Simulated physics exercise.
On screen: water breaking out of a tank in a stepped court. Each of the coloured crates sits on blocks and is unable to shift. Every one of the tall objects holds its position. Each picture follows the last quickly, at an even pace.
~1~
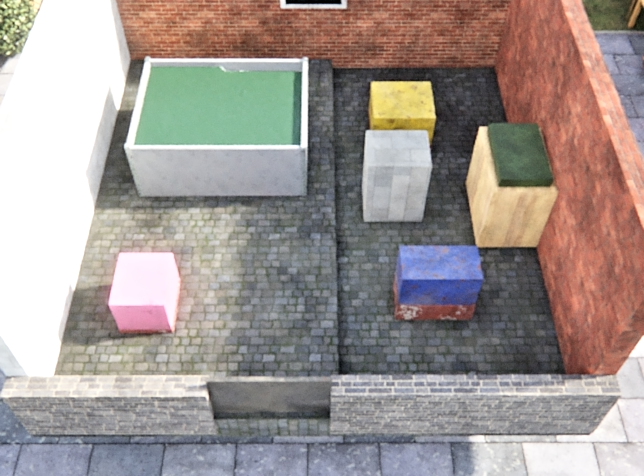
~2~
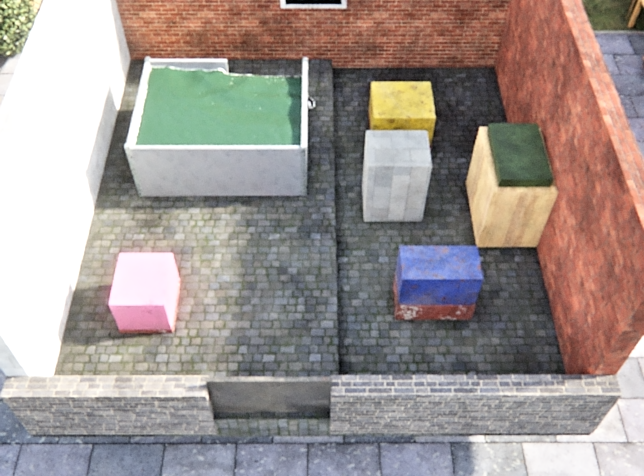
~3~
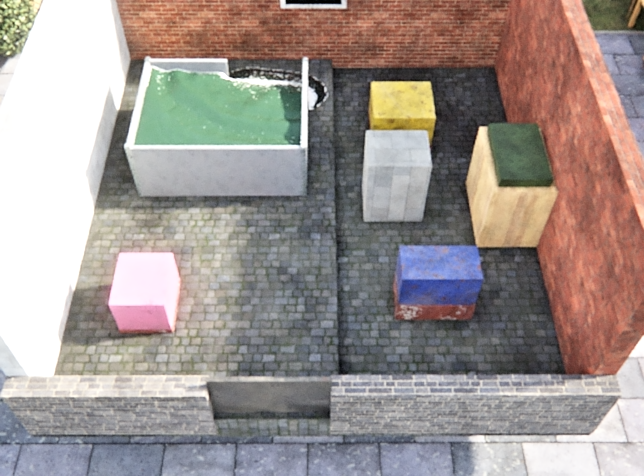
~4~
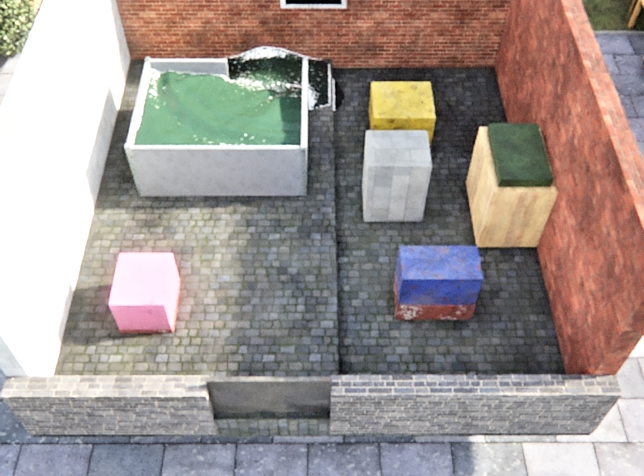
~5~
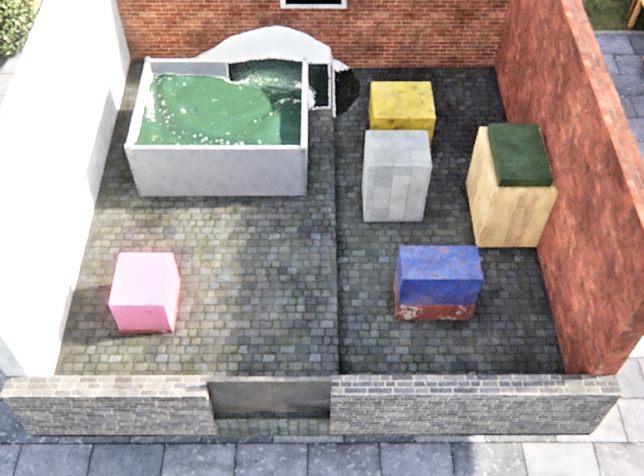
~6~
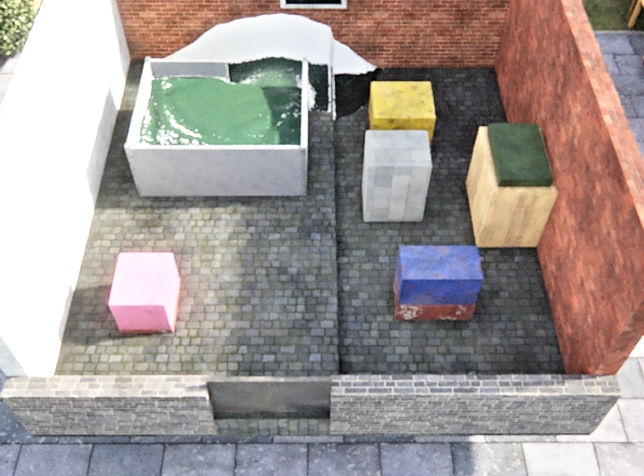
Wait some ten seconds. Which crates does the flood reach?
The pink crate is not above the water. The yellow crate is not above the water. The blue crate stays above the water.
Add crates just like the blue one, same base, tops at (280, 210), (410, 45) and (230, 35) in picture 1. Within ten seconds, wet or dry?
Listed order: Unflooded / flooded / flooded.
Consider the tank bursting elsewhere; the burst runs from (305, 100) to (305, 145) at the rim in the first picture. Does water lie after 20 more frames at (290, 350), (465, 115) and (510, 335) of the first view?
Read off point by point, the answer is soaking, soaking, soaking.
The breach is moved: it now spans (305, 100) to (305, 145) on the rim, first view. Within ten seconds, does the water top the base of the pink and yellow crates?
In that case the pink crate is never flooded and the yellow crate is flooded.
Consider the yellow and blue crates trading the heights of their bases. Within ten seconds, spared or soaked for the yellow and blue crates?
Well, yellow stays untouched and blue is inundated then.
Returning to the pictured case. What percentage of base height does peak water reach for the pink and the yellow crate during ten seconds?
Roughly 280 percent, then 140 percent.
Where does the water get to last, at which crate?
That's the blue one.
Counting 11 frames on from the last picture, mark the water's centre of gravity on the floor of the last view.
I'd place it roughly at (273, 114).
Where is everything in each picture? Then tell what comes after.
The first frame shows the water tank at (222, 106) is whole and still.
In the second frame, water pours out on the water tank's far side and has run to a hidden place.
In the third frame, water pours out on the water tank's far side and has run to a hidden place.
In the fourth frame, water pours out on the water tank's far side and has run to a hidden place.
In the fifth frame, the front is at a hidden place, out from the gap on the water tank's far side.
In the sixth frame, water pours out on the water tank's far side and has run to a hidden place.
A moment on, water covers 25 % of the floor; the pink crate not reached, the yellow crate water round its plinth, the blue crate not reached.
Next, water covers 35 % of the floor; the pink crate not reached, the yellow crate water round its plinth, the blue crate not reached.
Then, water covers 50 % of the floor; the pink crate water round its plinth, the yellow crate water round its plinth, the blue crate not reached.
Later, water covers 90 % of the floor; the pink crate water round its plinth, the yellow crate water round its plinth, the blue crate water round its plinth.
In the end, water covers 100 % of the floor; the pink crate was topped, the yellow crate was topped, the blue crate stayed above the water.
